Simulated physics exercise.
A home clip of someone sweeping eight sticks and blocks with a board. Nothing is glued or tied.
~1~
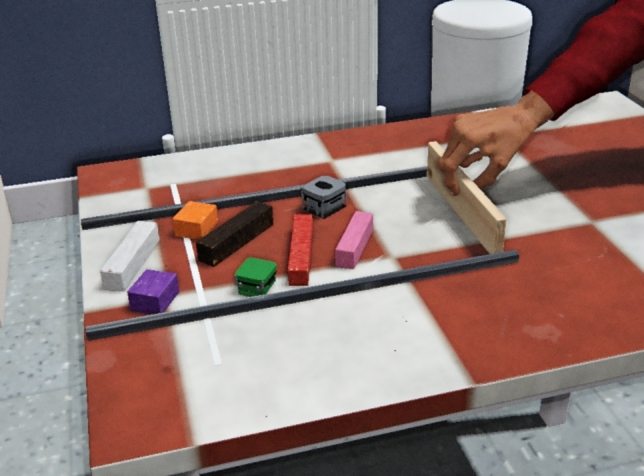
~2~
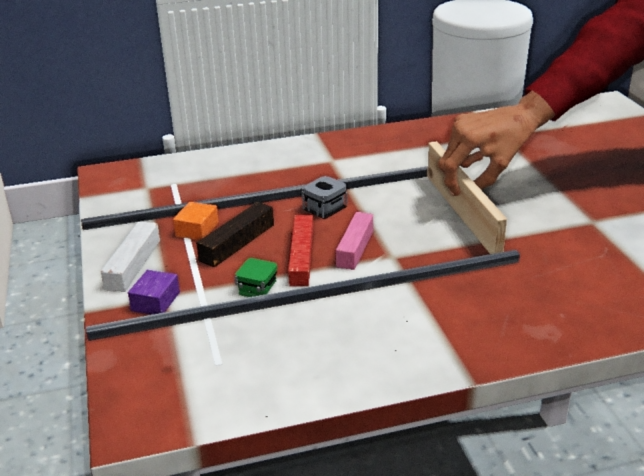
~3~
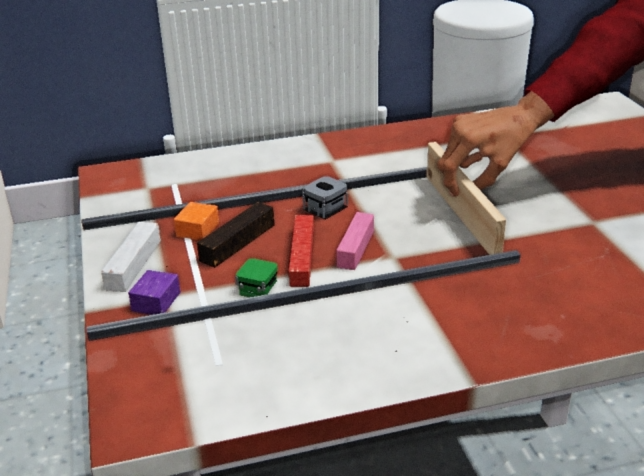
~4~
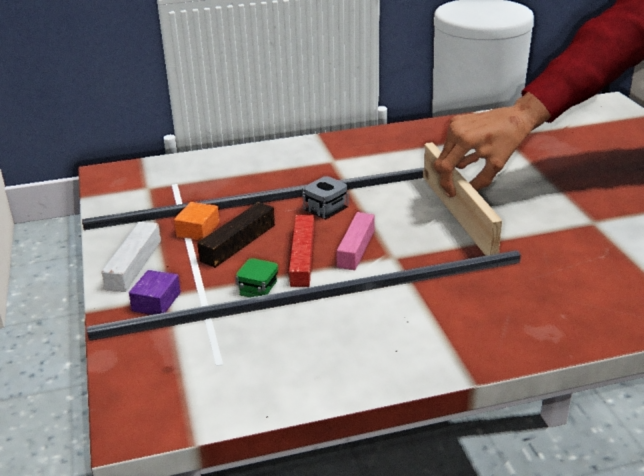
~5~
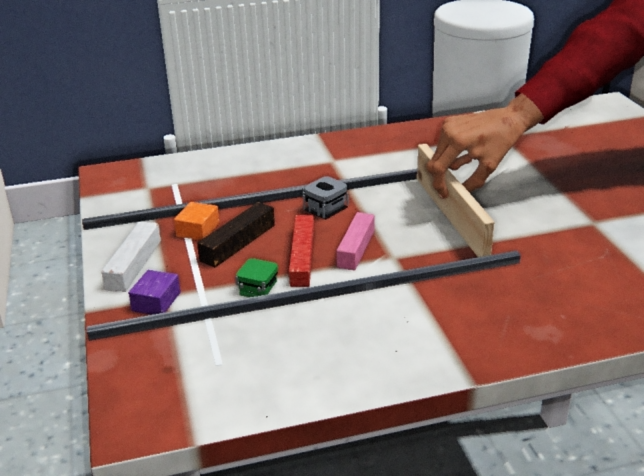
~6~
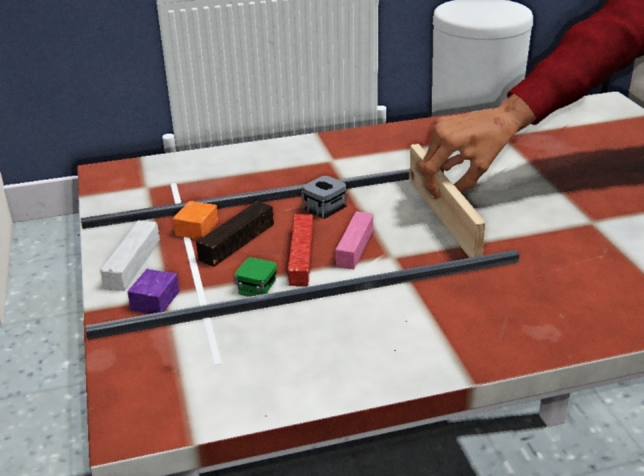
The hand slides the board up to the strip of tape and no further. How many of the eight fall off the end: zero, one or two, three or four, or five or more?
As it turns out, the number that fall off is zero.
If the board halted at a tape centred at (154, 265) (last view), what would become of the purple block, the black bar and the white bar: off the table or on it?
The purple block is lost; the black bar survives; the white bar goes over.
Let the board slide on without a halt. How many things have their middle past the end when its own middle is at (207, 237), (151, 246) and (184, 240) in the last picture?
In that order 0, 2 and 0.
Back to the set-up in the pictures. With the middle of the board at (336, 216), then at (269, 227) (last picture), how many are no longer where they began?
First 2, then 5.
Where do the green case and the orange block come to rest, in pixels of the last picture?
The green case at (144, 305), the orange block at (126, 226).
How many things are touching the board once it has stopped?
In contact: 2.
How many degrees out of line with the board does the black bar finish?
Some 25 degrees.
Early on, none off yet; white bar at rest near (131, 254); purple block at rest near (154, 291); orange block at rest near (196, 220).
A while later, none off yet; white bar at rest near (131, 254); purple block moving near (147, 291); orange block travelled about its own width near (162, 221).
Finally, the number that fall off is zero.
